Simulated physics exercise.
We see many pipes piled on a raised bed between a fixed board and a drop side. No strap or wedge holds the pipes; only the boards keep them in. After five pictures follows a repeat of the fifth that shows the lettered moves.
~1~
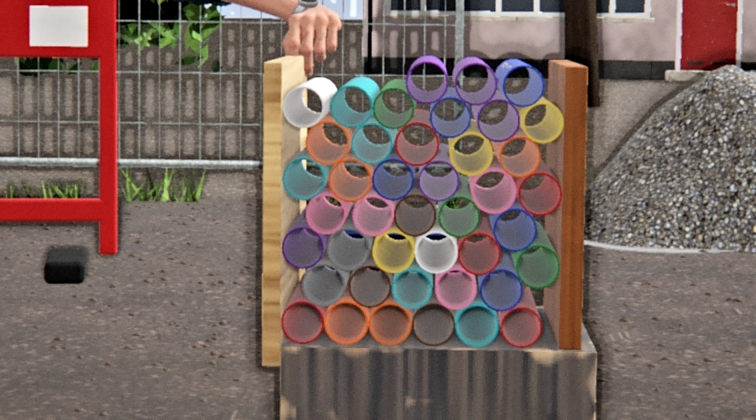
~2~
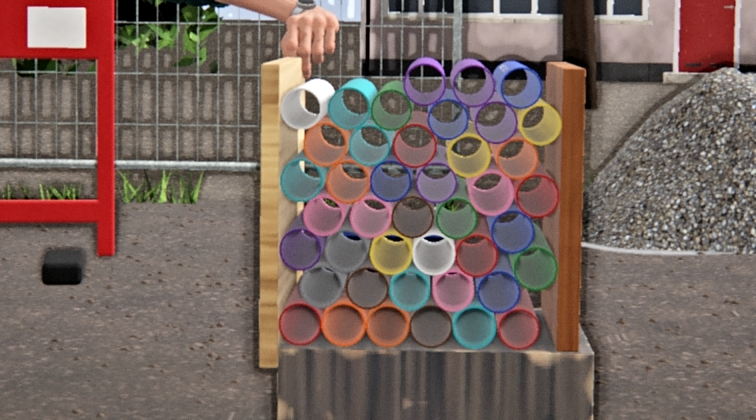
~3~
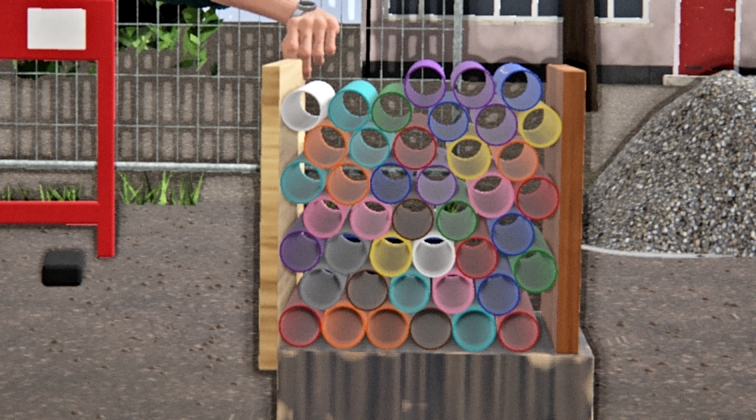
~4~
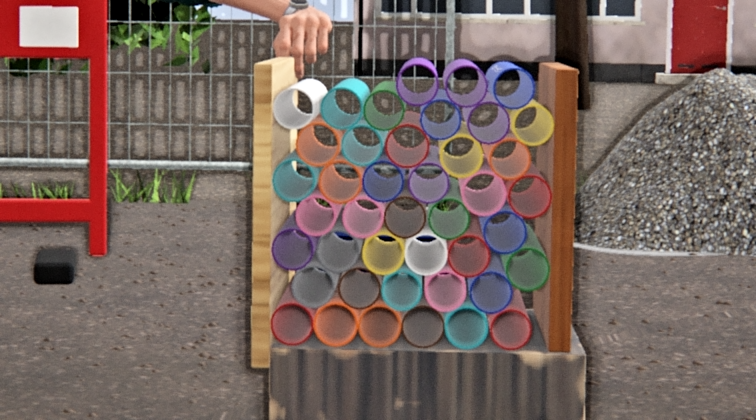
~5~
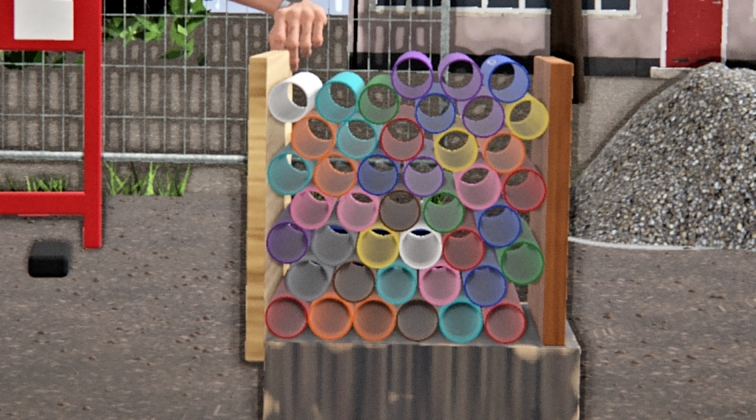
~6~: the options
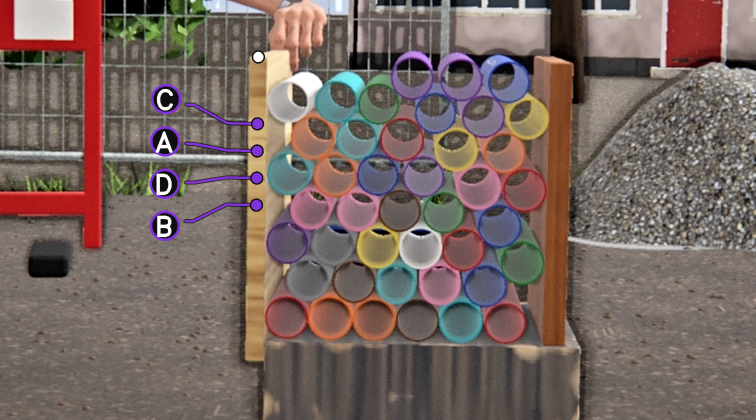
In the video, colourful pipes sit stacked in rows between two upright wooden boards while a hand rests by the top of the left board; the pipes stay still as the view shifts slightly, with gravel and fencing behind.
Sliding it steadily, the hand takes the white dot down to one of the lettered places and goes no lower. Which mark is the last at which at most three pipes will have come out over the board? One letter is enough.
Stop at B.
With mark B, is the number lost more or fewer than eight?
At B, fewer than eight.
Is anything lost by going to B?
At B: Yes.
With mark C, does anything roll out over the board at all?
At C: No.
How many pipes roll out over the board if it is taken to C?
It comes to none.
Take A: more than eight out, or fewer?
It loses fewer than eight.
On the marked copy, A at (257, 151); B at (256, 205); C at (257, 124); D at (257, 178); the white dot at (258, 57).
Taking B. A third of the way, top of the board (268, 124).
Two thirds of the way, top of the board (267, 201).
When it is over, top of the board (267, 205), one out over the board.
As for the rest, A none out over the board; C none out over the board; D one out over the board.
